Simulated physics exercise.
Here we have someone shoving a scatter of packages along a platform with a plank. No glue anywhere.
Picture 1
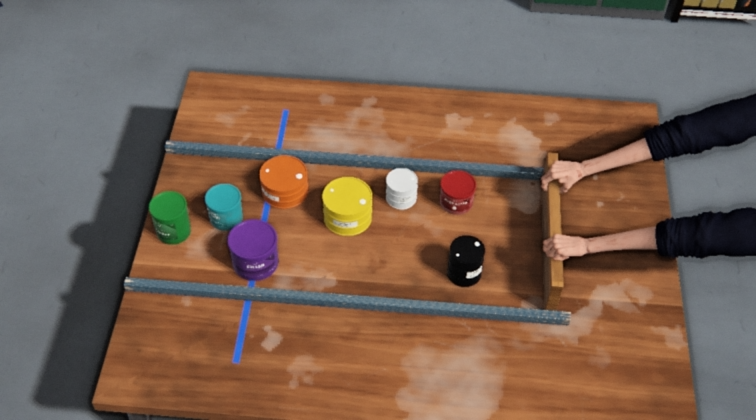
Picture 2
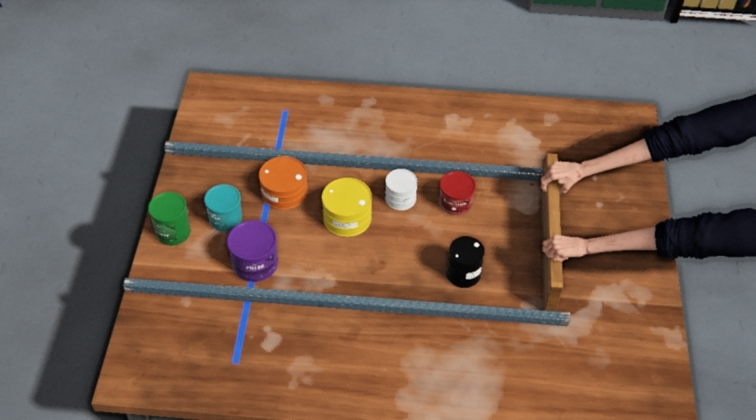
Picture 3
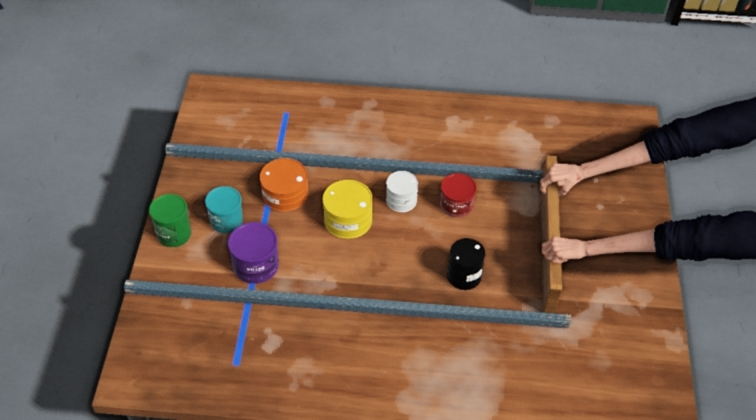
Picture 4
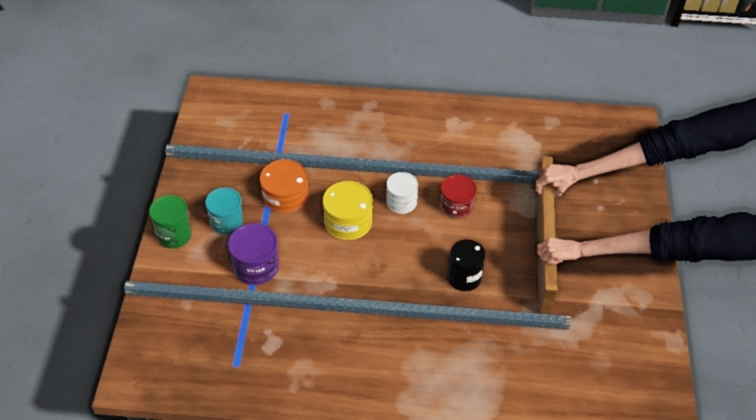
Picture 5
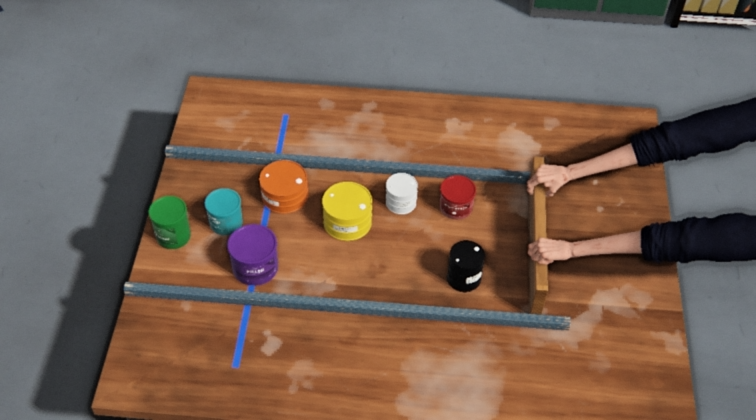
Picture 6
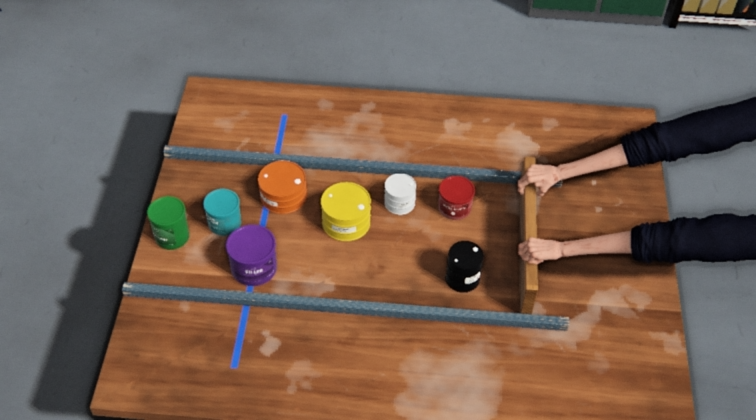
The clip opens on a wooden table where eight colourful cans sit between two metal rails, some near a blue line of tape, while two hands grip a plank at the right. The plank stays nearly still at first, then the hands slide it slightly left, without it touching the cans.
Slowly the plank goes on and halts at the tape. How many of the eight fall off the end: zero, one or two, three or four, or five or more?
Outcome: The number that fall off is zero.
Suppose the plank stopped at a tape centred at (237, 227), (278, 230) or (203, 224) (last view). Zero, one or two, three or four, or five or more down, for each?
The falls would be no fall at all; no fall at all; one or two.
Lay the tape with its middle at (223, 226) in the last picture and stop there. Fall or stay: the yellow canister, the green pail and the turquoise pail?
The yellow canister stays on, the green pail comes down, the turquoise pail stays on.
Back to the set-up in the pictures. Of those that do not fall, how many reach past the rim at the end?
Overhanging: 0.
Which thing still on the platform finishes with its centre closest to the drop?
The green pail ends nearest.
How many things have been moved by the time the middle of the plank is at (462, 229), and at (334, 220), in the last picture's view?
The counts are 2 and 5.
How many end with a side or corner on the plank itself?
That makes 3.
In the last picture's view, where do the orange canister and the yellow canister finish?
The orange canister at (202, 189), the yellow canister at (239, 208).
A little later, none off yet; green pail at rest near (169, 224); turquoise pail at rest near (223, 213); purple pail at rest near (253, 256).
When it is over, the number that fall off is zero.
